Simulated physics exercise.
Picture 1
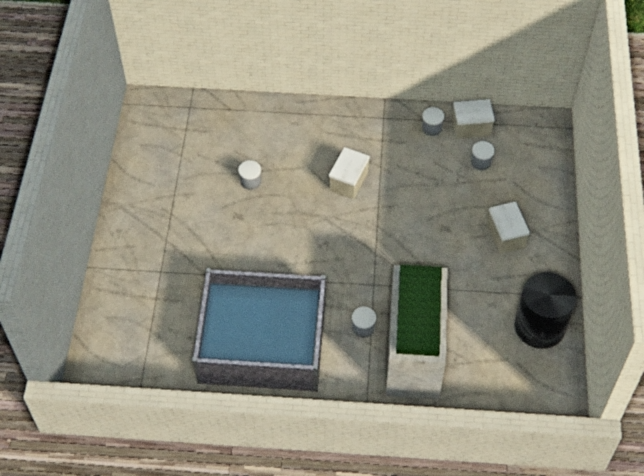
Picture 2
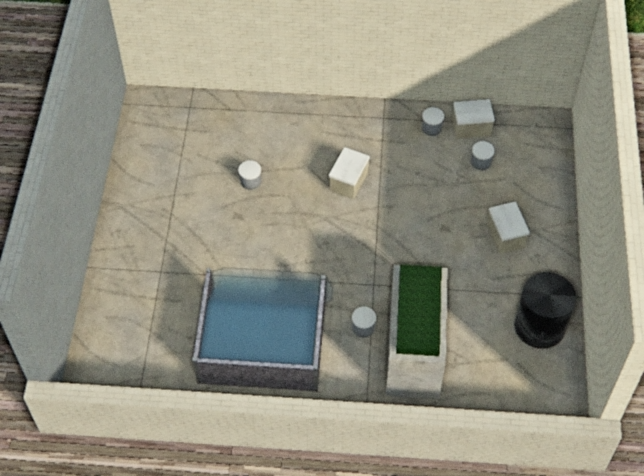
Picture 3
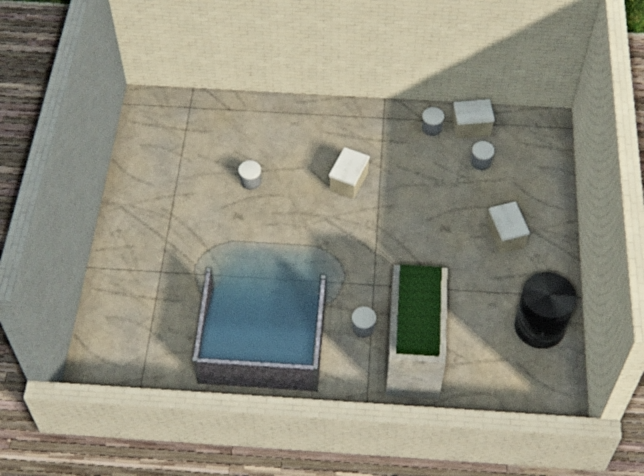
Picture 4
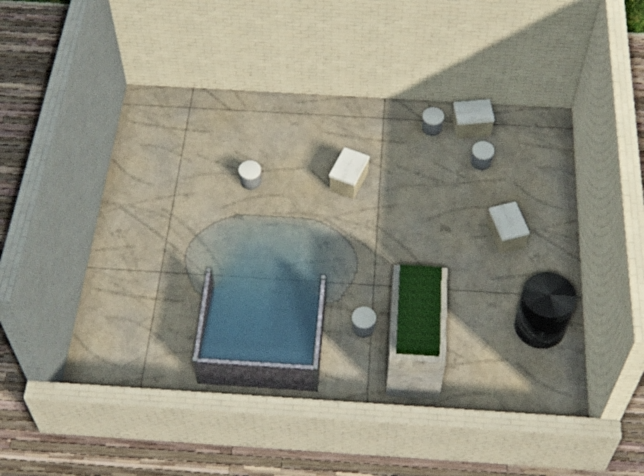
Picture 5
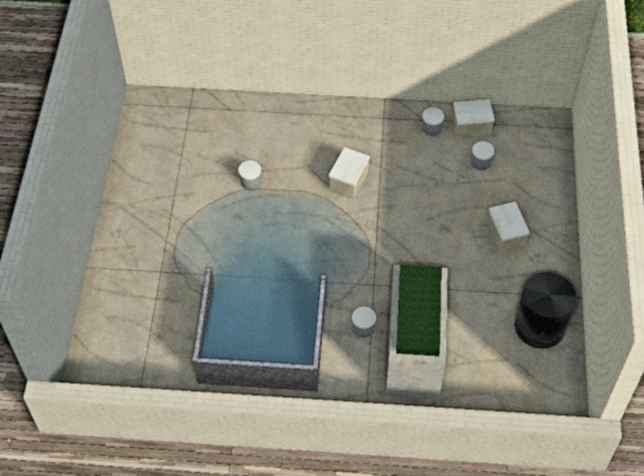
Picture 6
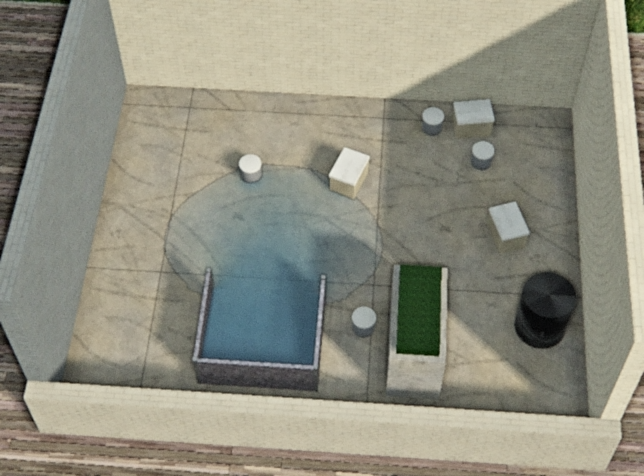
A walled courtyard with a cracked, pale stone floor, partly in shadow, is seen from high above by a still camera. A brick-edged blue pool stands at lower left beside a green-topped planter, with a black barrel at right and white blocks and small grey pails scattered about. The pool's far side opens and water spreads backward in a widening rounded sheet, reaching the upper-left pail, which shifts very slightly.
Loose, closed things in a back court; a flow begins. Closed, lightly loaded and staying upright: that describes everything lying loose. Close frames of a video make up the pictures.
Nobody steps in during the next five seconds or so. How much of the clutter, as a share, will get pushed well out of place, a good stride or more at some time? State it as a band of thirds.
The portion knocked well out of place is two thirds or greater.
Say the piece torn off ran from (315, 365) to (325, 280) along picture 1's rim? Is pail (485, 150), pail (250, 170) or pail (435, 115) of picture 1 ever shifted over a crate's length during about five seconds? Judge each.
Lab note - in sequence: Travelled far enough; did not travel far; travelled far enough.
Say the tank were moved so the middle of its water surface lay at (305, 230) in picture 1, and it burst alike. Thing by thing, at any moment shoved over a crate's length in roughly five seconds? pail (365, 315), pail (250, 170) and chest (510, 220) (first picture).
Result per object - stayed close, went far, stayed close.
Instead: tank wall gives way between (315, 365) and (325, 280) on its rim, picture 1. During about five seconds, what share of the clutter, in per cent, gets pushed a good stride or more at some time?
Roughly 70 %.
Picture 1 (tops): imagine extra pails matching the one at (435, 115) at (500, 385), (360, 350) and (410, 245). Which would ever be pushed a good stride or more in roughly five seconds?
Stays put, stays put, stays put.
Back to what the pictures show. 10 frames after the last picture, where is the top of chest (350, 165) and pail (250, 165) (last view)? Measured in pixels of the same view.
They should be roughly at (397, 98) and (224, 82).
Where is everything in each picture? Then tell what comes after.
The first frame shows a pail at (250, 169), on the bottom; a pail at (364, 317), on the bottom; 0 of 7 have shifted.
The second frame shows a pail at (250, 169) rests on the ground; a pail at (364, 317), on the bottom; 0 of 7 have shifted.
The third frame shows a pail at (250, 169), on the bottom; a pail at (364, 317), on the bottom; 0 of 7 have shifted.
The fourth frame shows a pail at (250, 169) rests on the ground; a pail at (364, 317), on the bottom; 0 of 7 have shifted.
The fifth frame shows a pail at (250, 169) rests on the ground; a pail at (364, 317) rests on the ground; 0 of 7 have shifted.
The sixth frame shows a pail at (250, 163) rests on the ground, close to its start; a pail at (364, 317) rests on the ground; 1 of 7 have shifted.
A moment on, 1 of 7 are well off their spots; 0 afloat.
Next, 2 of 7 are well off their spots; 2 afloat.
Later, 5 of 7 are well off their spots; 4 afloat.
In the end, 5 of 7 are well off their spots, and 5 have been at some point; 5 afloat.
